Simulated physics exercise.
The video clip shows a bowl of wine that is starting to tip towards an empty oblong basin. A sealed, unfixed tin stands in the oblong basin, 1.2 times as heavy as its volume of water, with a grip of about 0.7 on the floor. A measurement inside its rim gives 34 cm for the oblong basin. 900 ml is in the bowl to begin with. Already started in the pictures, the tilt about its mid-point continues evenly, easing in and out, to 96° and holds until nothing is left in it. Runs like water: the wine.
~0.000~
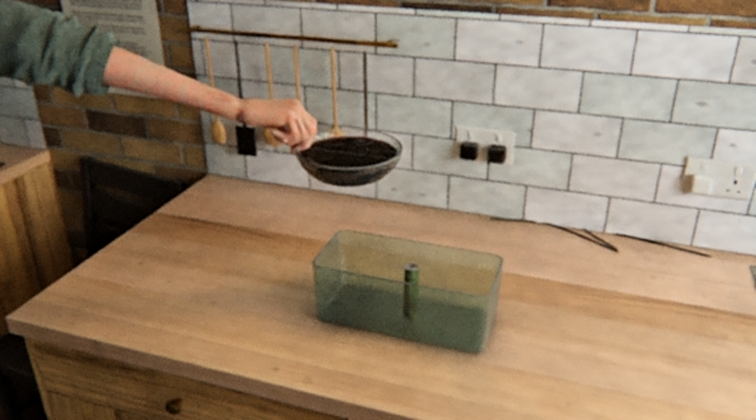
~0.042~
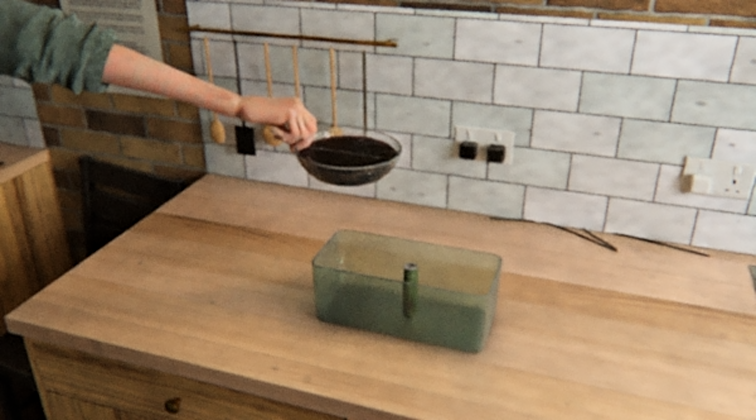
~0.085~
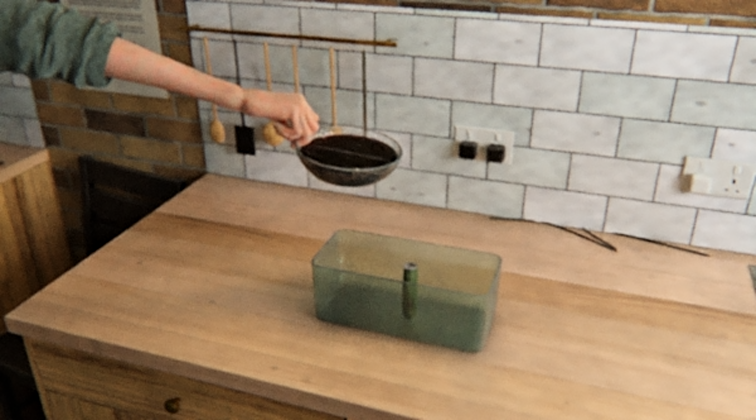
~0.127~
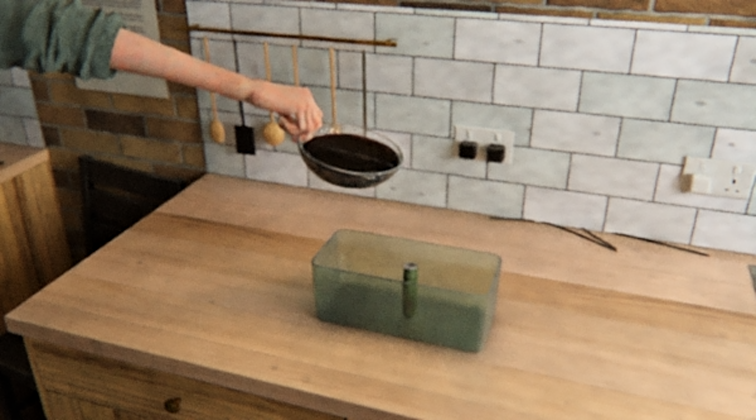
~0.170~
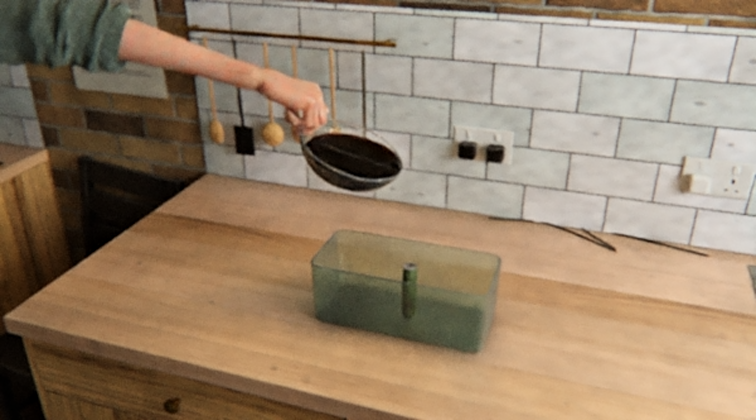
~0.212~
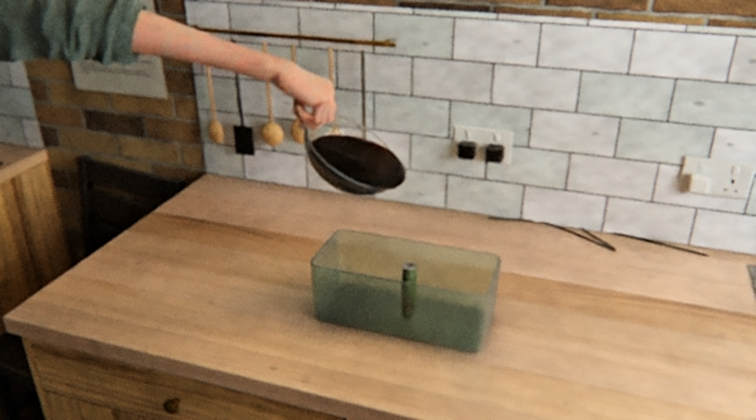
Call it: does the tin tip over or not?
It does not.
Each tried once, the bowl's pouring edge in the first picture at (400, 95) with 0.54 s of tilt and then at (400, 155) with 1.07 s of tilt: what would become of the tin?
First it tips over; then it stays on its base.
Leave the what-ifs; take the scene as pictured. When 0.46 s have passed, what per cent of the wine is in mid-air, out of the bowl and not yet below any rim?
My guess is roughly 60 %.
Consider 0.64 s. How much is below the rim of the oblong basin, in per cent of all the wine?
82 per cent or thereabouts.
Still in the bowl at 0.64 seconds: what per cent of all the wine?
Near 0 percent, more or less.
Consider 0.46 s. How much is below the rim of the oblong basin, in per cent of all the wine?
I'd put it near 38 percent.
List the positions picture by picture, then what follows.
In the first picture, it leans 0°; its right rim is at (400, 155); the wine meets the walls at (305, 146) and (398, 158); the oblong basin's rim runs from (326, 247) to (497, 277); the tin's top is at (412, 269).
In the second picture, it leans 1°; its right rim is at (399, 156); the wine meets the walls at (304, 145) and (397, 158).
In the third picture, it leans 6°; its right rim is at (400, 160); the wine meets the walls at (305, 142) and (398, 161).
In the fourth picture, it leans 13°; its right rim is at (400, 166); the wine meets the walls at (307, 140) and (399, 164).
In the fifth picture, it leans 22°; its right rim is at (399, 174); the wine meets the walls at (310, 138) and (390, 165); 2 per cent is over the edge.
In the sixth picture, it leans 32°; its right rim is at (396, 183); the wine meets the walls at (314, 139) and (384, 166); 9 per cent is over the edge.
After 0.46 s the tilt is 91° and 2 per cent is still to pour; the tin stands where it began.
After 0.64 s the tilt is 96° and 0 per cent is still to pour; the tin stands where it began.
After 0.83 s the tilt is 96° and 0 per cent is still to pour; the tin stands where it began.
After 1.04 s the tilt is 96° and 0 per cent is still to pour; the tin stands where it began.
In the end the tin stands where it began.
